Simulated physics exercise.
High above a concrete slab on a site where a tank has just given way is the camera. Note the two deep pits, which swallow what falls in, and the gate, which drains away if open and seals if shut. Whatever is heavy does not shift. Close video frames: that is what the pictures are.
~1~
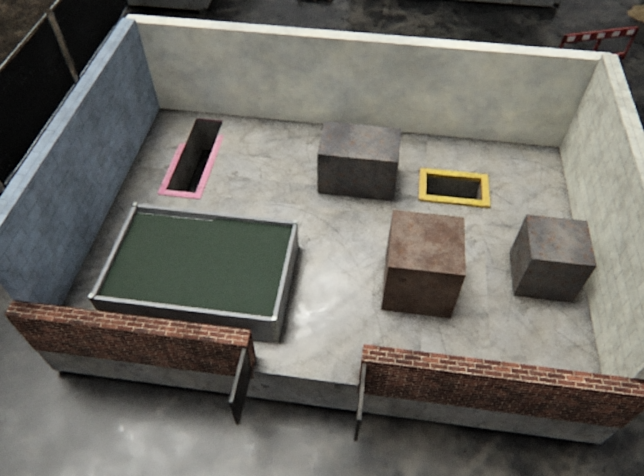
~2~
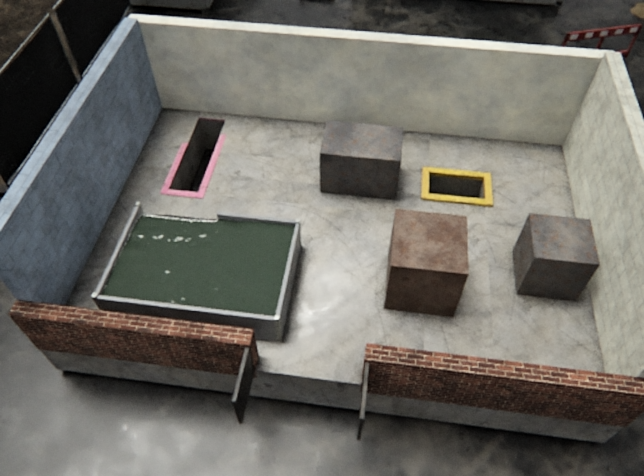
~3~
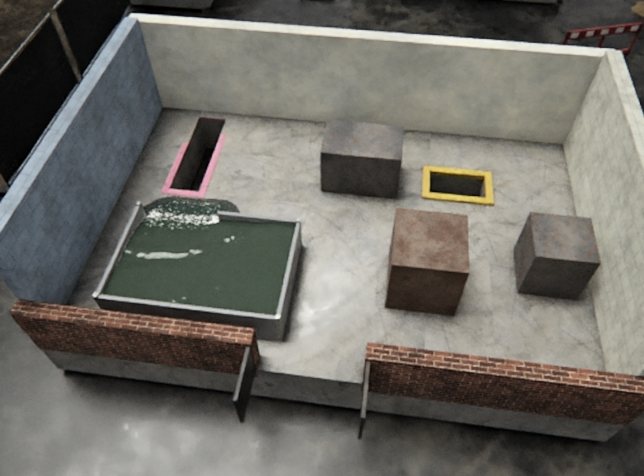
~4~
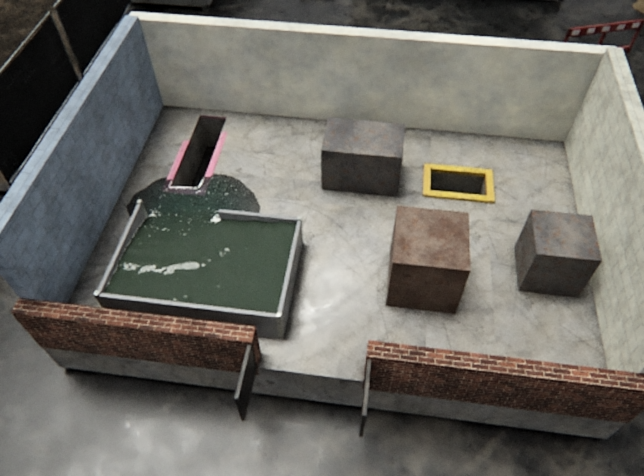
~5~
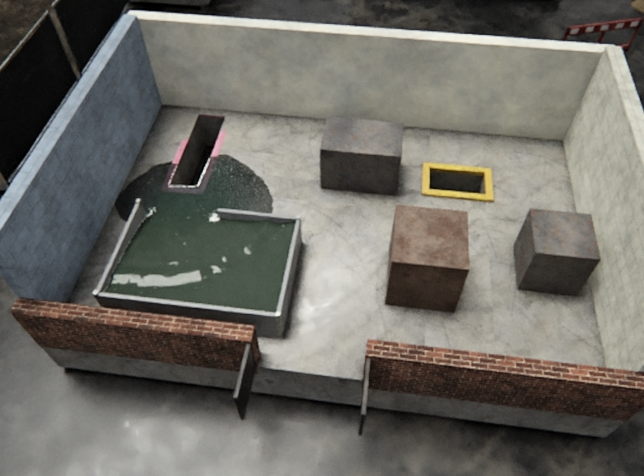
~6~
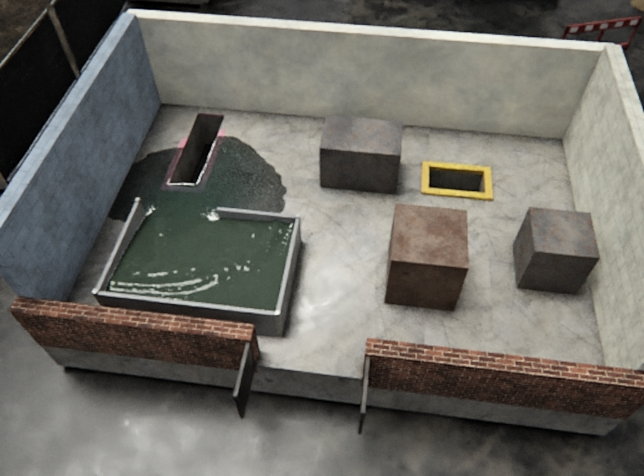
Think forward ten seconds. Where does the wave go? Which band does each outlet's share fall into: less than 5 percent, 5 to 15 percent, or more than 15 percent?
One by one: The gate accounts for a negligible part - below five per cent. The yellow pit accounts for a negligible part - below five per cent. The pink pit accounts for a substantial part - beyond fifteen per cent.
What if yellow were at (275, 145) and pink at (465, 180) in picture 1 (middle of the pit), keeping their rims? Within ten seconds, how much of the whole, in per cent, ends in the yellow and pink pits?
Yellow: 20 %; pink: 12 %.
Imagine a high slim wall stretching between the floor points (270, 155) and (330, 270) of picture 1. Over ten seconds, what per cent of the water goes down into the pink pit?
Pink: 60 %.
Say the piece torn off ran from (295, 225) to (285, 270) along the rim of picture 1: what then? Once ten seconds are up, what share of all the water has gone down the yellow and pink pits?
Estimates in per cent: Yellow 12, pink 0.
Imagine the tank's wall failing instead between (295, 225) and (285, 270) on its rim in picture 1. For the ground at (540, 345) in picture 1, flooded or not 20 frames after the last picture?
Check at the given point: Inundated.
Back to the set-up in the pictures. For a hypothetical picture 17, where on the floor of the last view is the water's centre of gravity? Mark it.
At about (209, 236).
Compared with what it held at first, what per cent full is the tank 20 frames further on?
Estimate: Some 42 %.
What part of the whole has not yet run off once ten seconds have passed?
Near 44 in a hundred.
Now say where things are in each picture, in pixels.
In the first frame, still water in the tank at (200, 261).
In the second frame, the front is at a hidden place, out from the gap on the tank's far side.
In the third frame, the front is at a hidden place, out from the gap on the tank's far side.
In the fourth frame, the front is at (231, 181), out from the gap on the tank's far side.
In the fifth frame, water pours out on the tank's far side and has run to (230, 161).
In the sixth frame, water pours out on the tank's far side and has run to (230, 139).
A moment on, water covers 20 % of the floor; the gate 0 %, the yellow pit 0 %, the pink pit 8 %.
Next, water covers 25 % of the floor; the gate 0 %, the yellow pit 0 %, the pink pit 16 %.
Then, water covers 35 % of the floor; the gate 0 %, the yellow pit 0 %, the pink pit 29 %.
Later, water covers 45 % of the floor; the gate 0 %, the yellow pit 0 %, the pink pit 44 %.
In the end, water covers 65 % of the floor; the gate 0 %, the yellow pit 0 %, the pink pit 55 %.
